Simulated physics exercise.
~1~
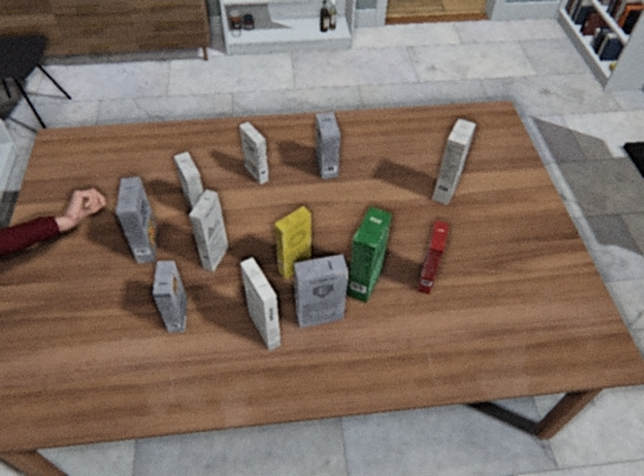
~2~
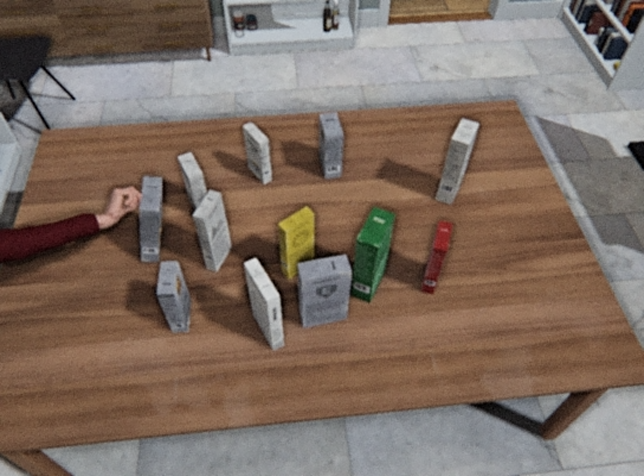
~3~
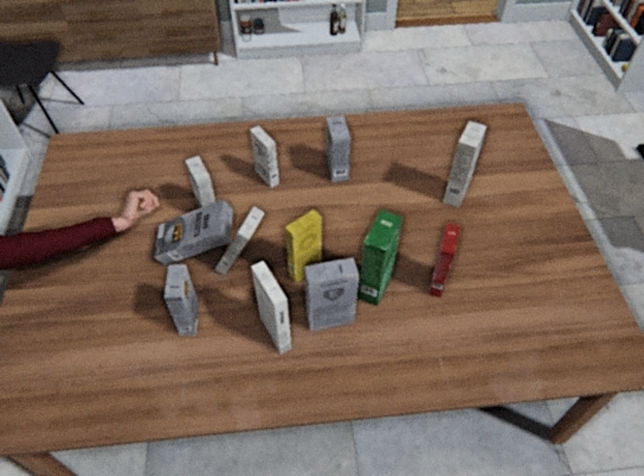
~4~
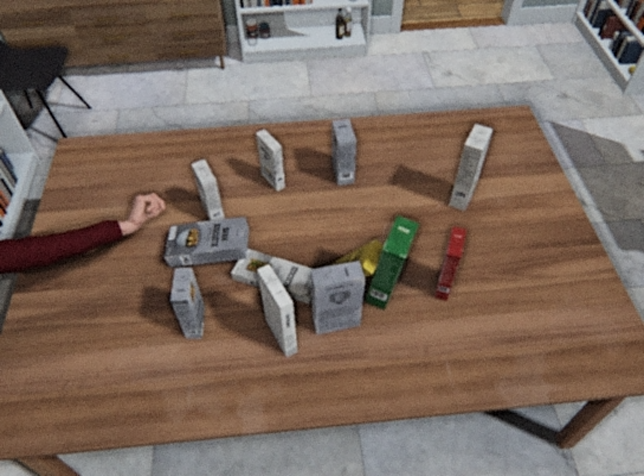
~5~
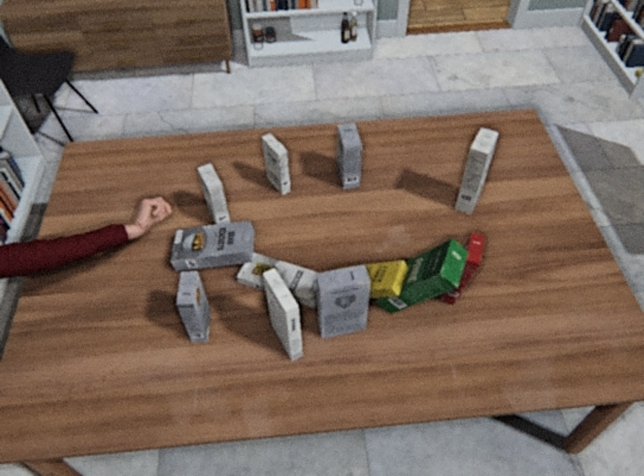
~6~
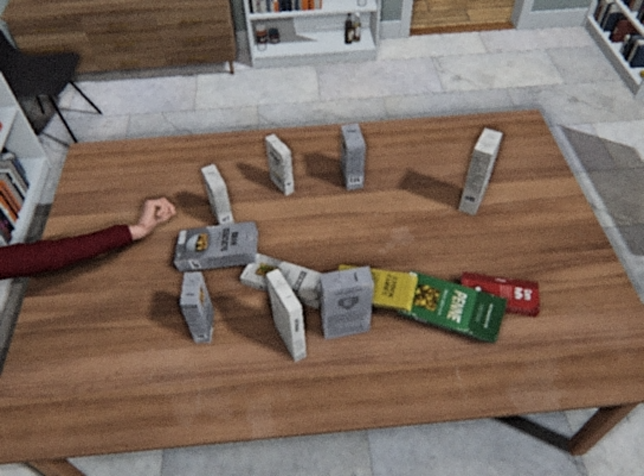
On a wooden table, a hand tips a grey box, toppling white, yellow, green and red ones.
